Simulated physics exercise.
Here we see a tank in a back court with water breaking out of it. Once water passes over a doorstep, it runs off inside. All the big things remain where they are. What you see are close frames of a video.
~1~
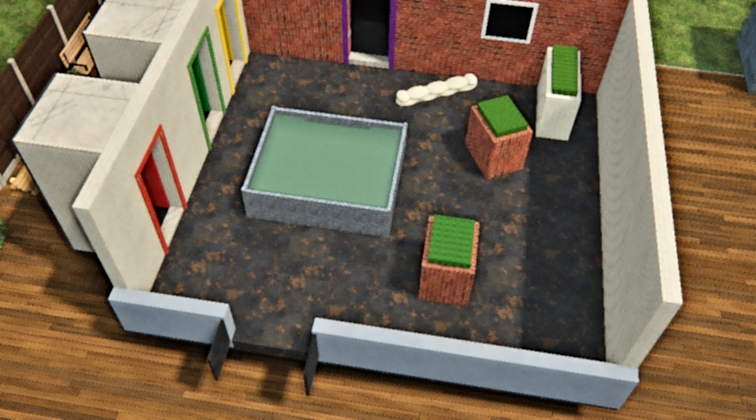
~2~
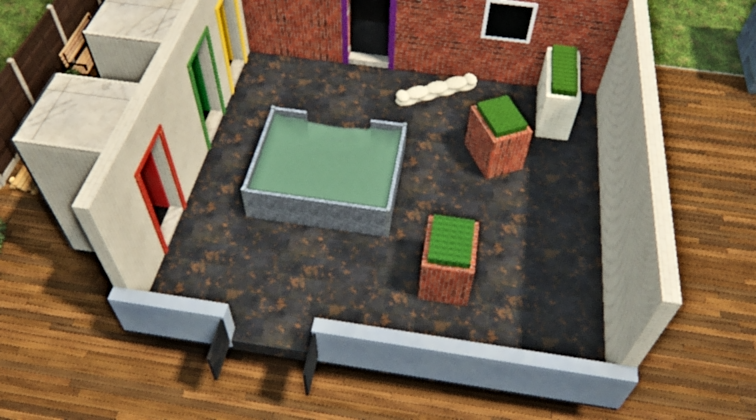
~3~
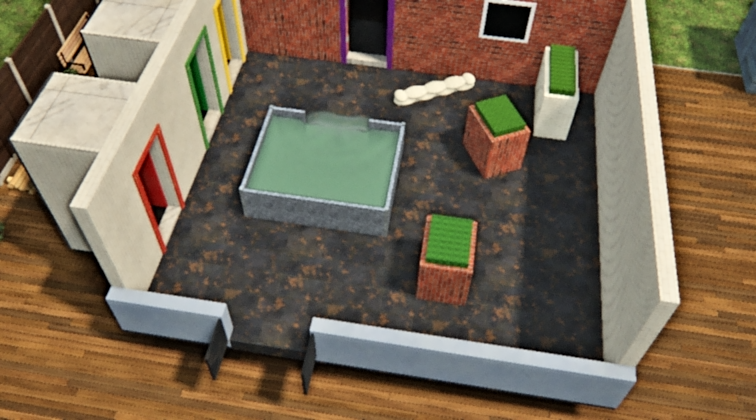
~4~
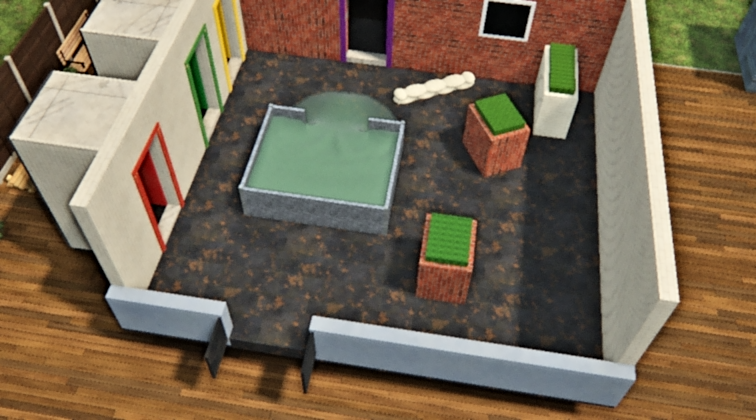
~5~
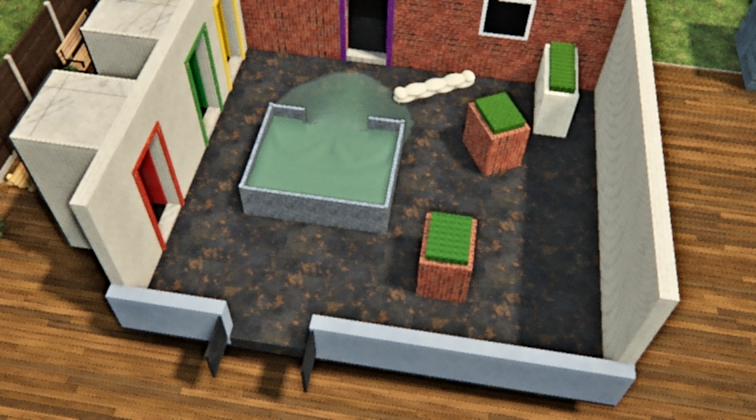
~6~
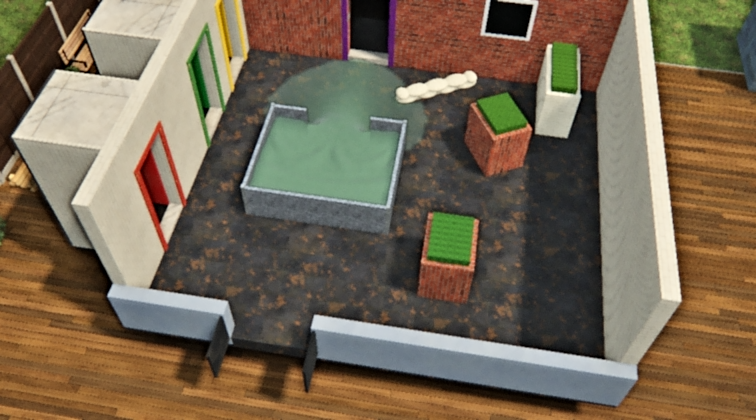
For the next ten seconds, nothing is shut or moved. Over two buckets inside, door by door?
One by one: I expect the red door to let through an acceptable amount. I expect the yellow door to let through too much. I expect the green door to let through an acceptable amount. I expect the purple door to let through too much.
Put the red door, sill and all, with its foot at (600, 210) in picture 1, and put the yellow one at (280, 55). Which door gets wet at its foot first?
First: The purple-painted one.
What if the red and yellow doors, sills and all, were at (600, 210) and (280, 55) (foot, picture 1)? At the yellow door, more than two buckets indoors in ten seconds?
Checking it, I find the yellow door overflows.
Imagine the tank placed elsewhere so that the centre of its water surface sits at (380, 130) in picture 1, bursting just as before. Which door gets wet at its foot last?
Result: The red-painted one.
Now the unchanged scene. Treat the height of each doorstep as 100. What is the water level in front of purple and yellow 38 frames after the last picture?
Respectively about 120 and 200 per cent.
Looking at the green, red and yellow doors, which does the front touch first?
I'd say it's the one in yellow.
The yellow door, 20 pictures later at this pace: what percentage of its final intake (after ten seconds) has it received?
Working it through, I arrive at 30 %.
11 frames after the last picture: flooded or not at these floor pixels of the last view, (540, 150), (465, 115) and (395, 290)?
The three points read clear, soaked through and clear.
A moment on, water covers 20 % of the floor; the red door not reached, the yellow door not reached, the green door not reached, the purple door far over two buckets in.
Next, water covers 25 % of the floor; the red door not reached, the yellow door under two buckets in, the green door not reached, the purple door far over two buckets in.
Then, water covers 35 % of the floor; the red door not reached, the yellow door over two buckets in, the green door wet at the sill, nothing in, the purple door far over two buckets in.
Later, water covers 55 % of the floor; the red door wet at the sill, nothing in, the yellow door far over two buckets in, the green door wet at the sill, nothing in, the purple door far over two buckets in.
In the end, water covers 90 % of the floor; the red door wet at the sill, nothing in, the yellow door far over two buckets in, the green door wet at the sill, nothing in, the purple door far over two buckets in.
